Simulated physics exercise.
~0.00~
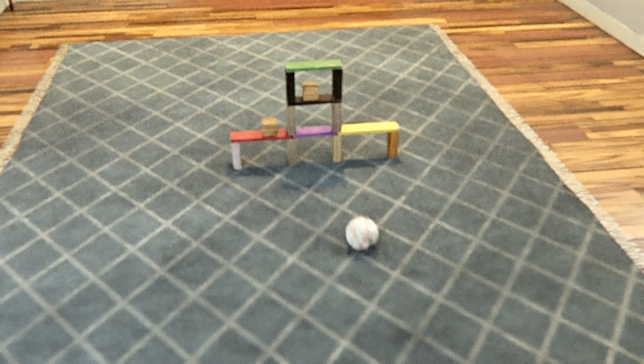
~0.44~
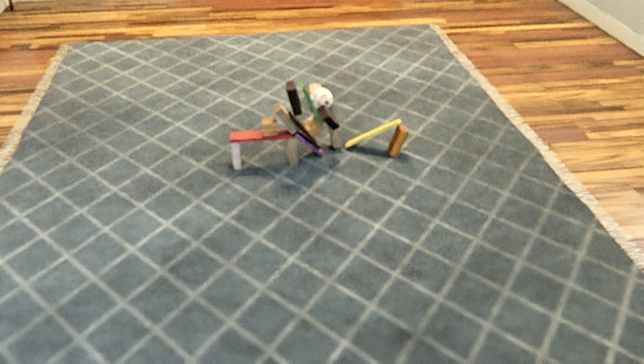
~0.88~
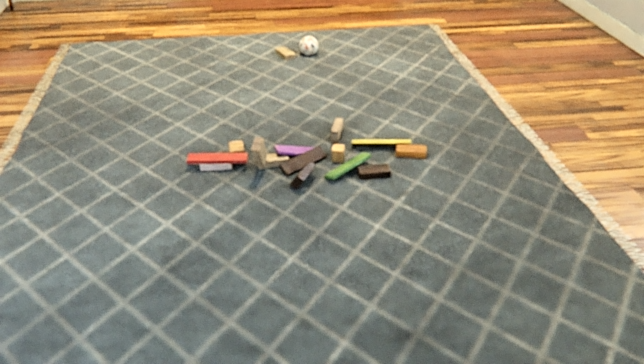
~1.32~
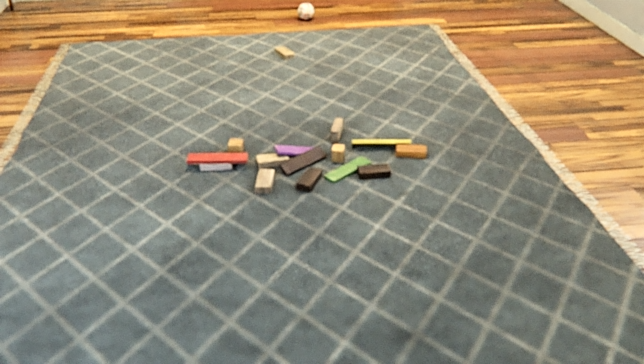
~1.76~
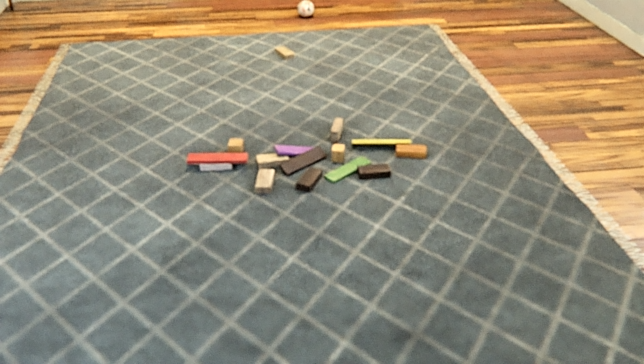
Pale ball rolling away across a patterned rug, smashing through a small structure of coloured planks and blocks, leaving pieces scattered flat.
